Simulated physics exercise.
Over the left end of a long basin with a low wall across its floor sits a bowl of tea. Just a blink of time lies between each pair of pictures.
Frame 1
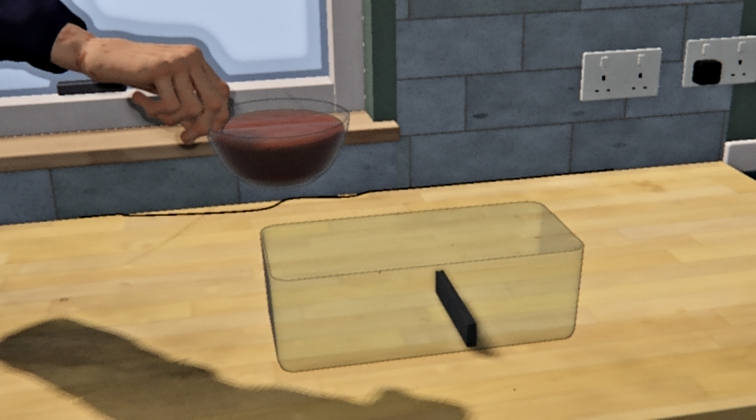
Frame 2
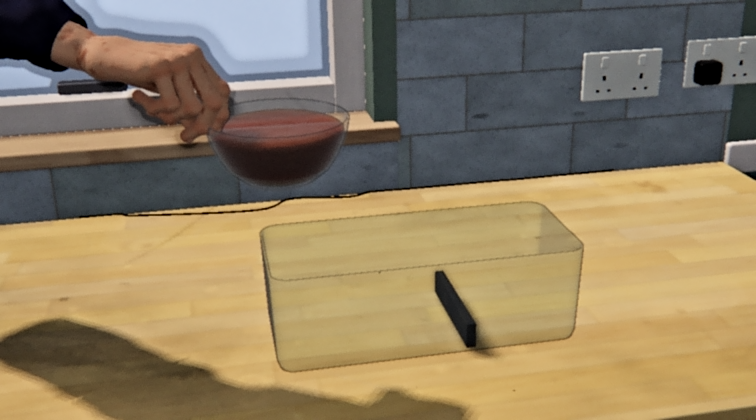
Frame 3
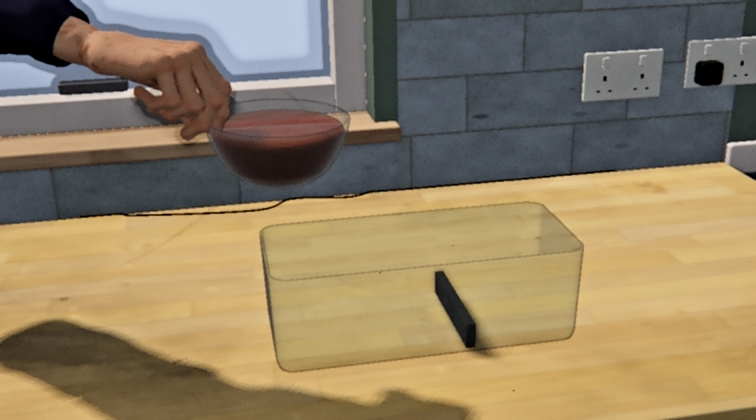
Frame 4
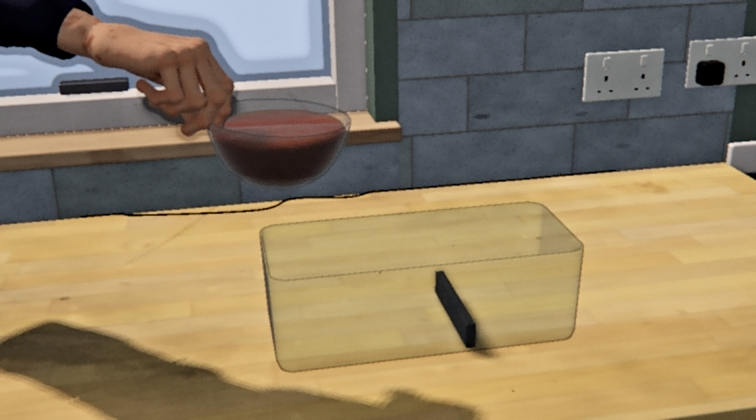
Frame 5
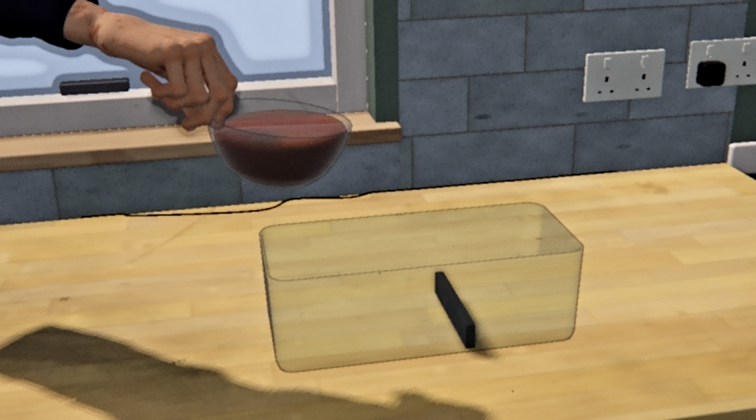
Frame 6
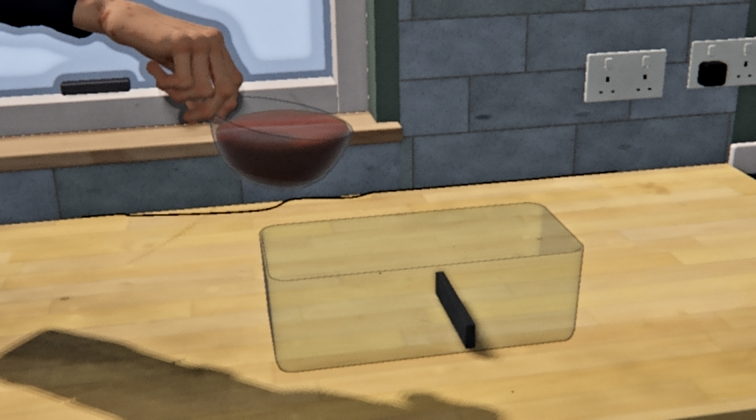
A glass bowl of dark red tea tilting slightly to the right beside a hand, above a clear basin with a low black wall.
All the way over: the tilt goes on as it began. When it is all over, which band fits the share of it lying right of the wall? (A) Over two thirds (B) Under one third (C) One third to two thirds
(B) Under one third.
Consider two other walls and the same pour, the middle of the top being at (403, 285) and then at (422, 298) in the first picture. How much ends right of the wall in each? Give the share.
Around 55 percent in try one and around 35 percent in try two.
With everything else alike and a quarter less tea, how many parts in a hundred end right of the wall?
I'd put it at some 10 %.
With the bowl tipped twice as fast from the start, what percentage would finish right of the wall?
Roughly 25 in a hundred.
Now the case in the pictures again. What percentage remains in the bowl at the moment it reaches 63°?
About 40 % remains.
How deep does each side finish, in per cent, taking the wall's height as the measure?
Levels: Left around 60 per cent, right around 20 per cent.
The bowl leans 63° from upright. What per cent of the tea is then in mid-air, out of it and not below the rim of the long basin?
Something close to 30 percent of it.
A moment on, the tilt is 63° and 39 per cent is still to pour, 30 is left of the wall and 0 right of it.
Next, the tilt is 96° and 1 per cent is still to pour, 85 is left of the wall and 10 right of it.
Then the tilt is 103° and 0 per cent is still to pour, 87 is left of the wall and 13 right of it.
Later the tilt is 103° and 0 per cent is still to pour, 87 is left of the wall and 13 right of it.
In the end 87 per cent lies left of the wall, 13 right of it and 0 outside.
